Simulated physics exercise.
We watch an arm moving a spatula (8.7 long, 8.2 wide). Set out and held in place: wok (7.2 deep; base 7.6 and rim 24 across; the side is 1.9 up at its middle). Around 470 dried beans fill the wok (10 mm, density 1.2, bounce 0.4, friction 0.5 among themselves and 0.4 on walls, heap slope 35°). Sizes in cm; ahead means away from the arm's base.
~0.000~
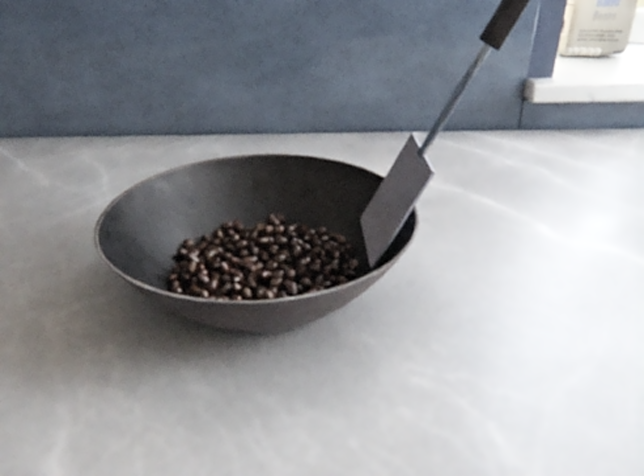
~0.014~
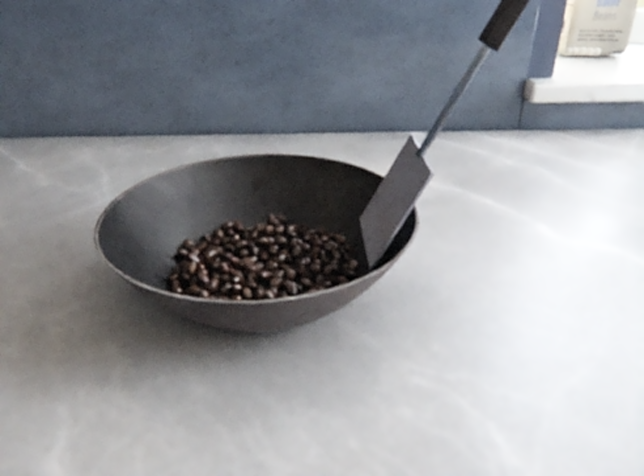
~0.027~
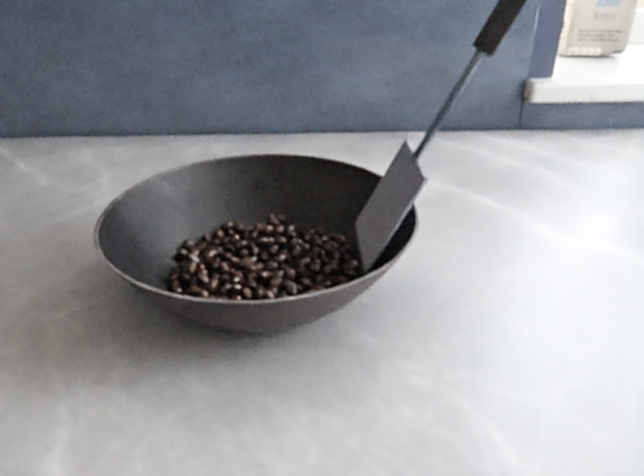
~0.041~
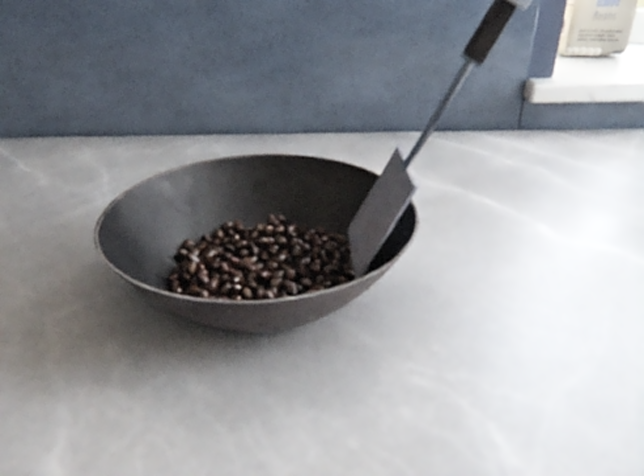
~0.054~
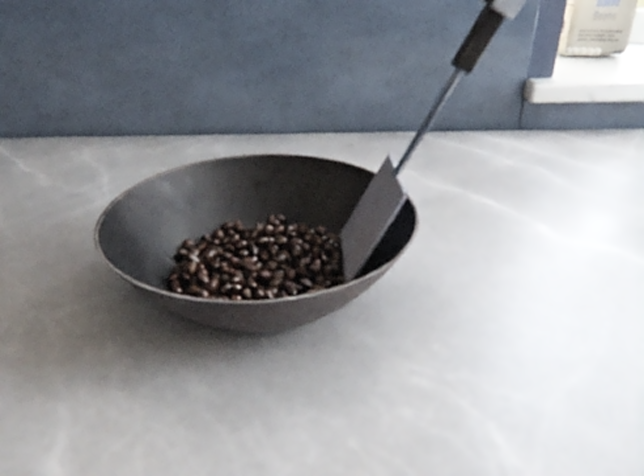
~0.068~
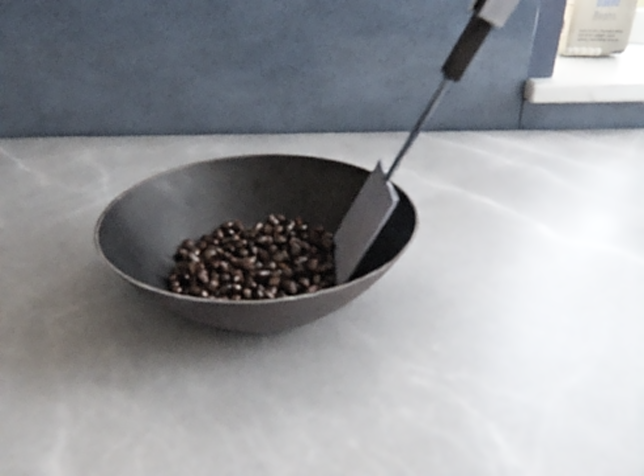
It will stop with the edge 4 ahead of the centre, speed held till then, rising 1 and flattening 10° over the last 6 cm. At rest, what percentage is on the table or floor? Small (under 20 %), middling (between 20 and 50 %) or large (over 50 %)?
On the table or floor the share is small, under 20 %.
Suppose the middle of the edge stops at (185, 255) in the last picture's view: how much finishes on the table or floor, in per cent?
About 10 per cent.
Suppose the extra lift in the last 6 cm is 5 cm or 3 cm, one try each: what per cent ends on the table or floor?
About 0 and 0 per cent.
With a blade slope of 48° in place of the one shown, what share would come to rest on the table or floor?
In that case some 0 per cent.
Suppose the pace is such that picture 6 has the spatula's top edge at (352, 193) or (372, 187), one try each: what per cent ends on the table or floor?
Some 5 and 0 per cent.
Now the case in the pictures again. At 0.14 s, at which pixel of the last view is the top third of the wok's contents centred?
At about (223, 255).
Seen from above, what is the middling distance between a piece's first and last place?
Roughly 4 cm.
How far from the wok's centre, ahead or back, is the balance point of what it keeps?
Roughly 4.5 cm ahead.
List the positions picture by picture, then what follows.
In the first frame, spatula top edge at (423, 151), sloping 63°; upper third of the load around (262, 261), from x 175 to 355, top at y 220; 473 in the wok.
In the second frame, spatula top edge at (422, 152), sloping 63°; upper third of the load around (262, 261), from x 175 to 355, top at y 220.
In the third frame, spatula top edge at (417, 156), sloping 63°; upper third of the load around (262, 261), from x 175 to 355, top at y 220.
In the fourth frame, spatula top edge at (407, 164), sloping 63°; upper third of the load around (262, 261), from x 175 to 355, top at y 220.
In the fifth frame, spatula top edge at (398, 172), sloping 63°; upper third of the load around (262, 261), from x 175 to 355, top at y 220.
In the sixth frame, spatula top edge at (388, 178), sloping 63°; upper third of the load around (266, 261), from x 175 to 355, top at y 220; 473 in the wok.
By 0.14 s, sloping 63°, highest piece 4 above the table; 473 in the wok.
By 0.20 s, sloping 58°, highest piece 6 above the table; 473 in the wok.
By 0.44 s, sloping 53°, highest piece 7 above the table; 473 in the wok.
By 1.49 s, sloping 53°, highest piece 7 above the table; 473 in the wok.
Final count, 473 in the wok. That is 0 % on the table or floor.
